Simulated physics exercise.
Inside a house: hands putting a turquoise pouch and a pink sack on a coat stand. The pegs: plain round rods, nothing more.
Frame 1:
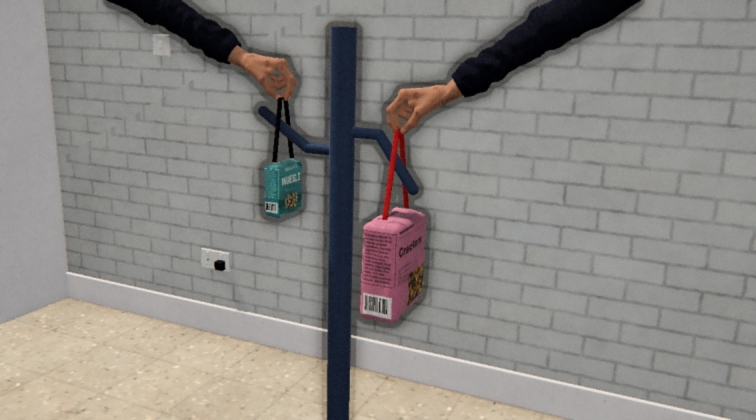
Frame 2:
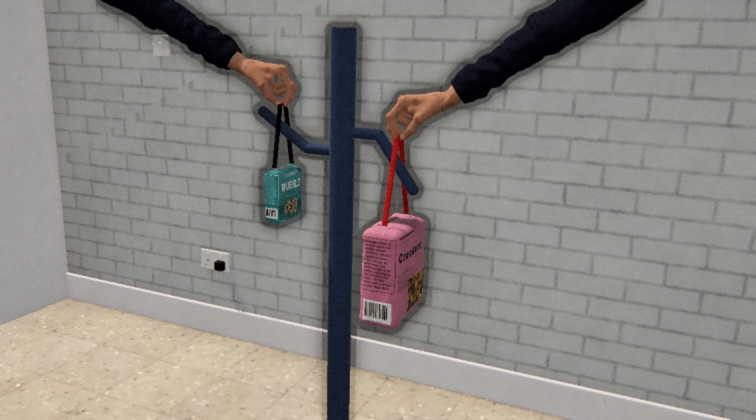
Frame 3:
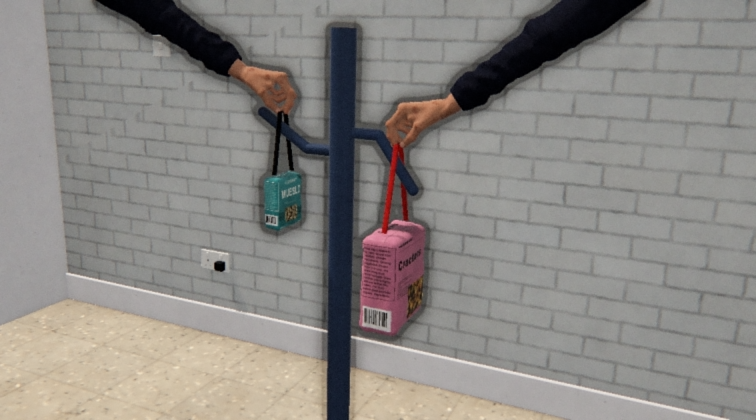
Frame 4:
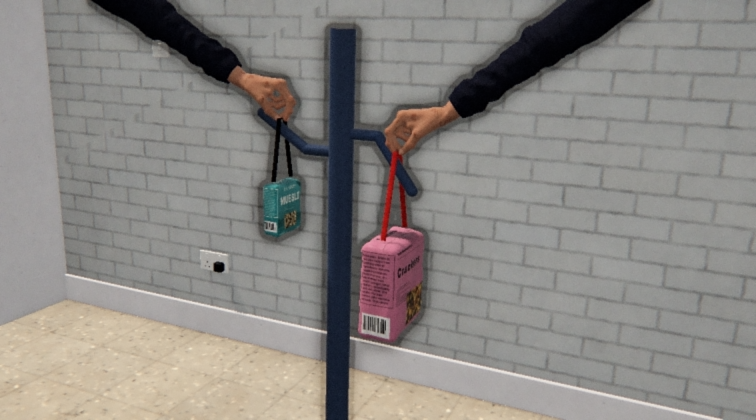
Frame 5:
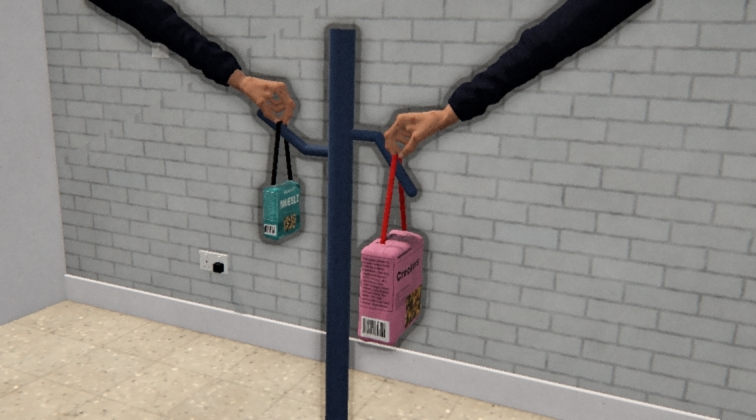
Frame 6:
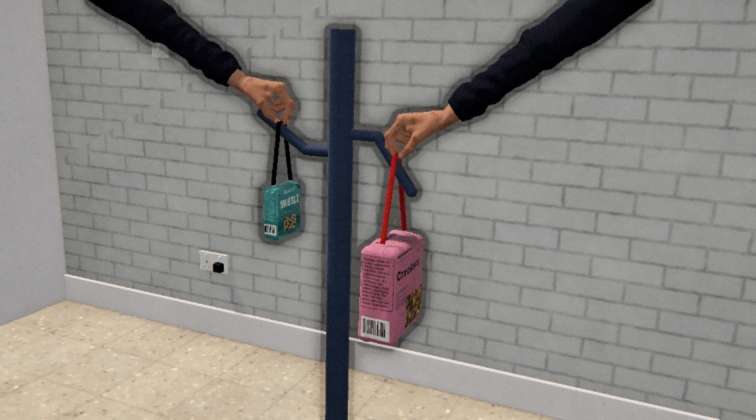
Two hands in dark sleeves reach in from the upper left and upper right, holding a small turquoise pouch by black straps and a larger pink sack by red straps. Seen from a fixed view inside a house, a dark blue coat stand with rod pegs stands between them before a grey brick wall. Both hands lower the bags slightly beside the pegs, then stay nearly still.
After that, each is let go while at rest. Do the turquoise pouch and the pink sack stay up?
The turquoise pouch keeps hanging; the pink sack falls.
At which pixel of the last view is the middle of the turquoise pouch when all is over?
It ends up roughly at (330, 235).
Then, 0.28 s past the final frame, turquoise pouch on its peg near (296, 227); pink sack falling near (389, 370).
Then, 0.54 s past the final frame, turquoise pouch on its peg near (331, 235); pink sack on the floor.
Then, 0.92 s past the final frame, turquoise pouch on its peg near (311, 233); pink sack on the floor.
When it is over, turquoise pouch on its peg near (330, 235); pink sack on the floor. The turquoise pouch remains on its peg and the pink sack slips off its peg.
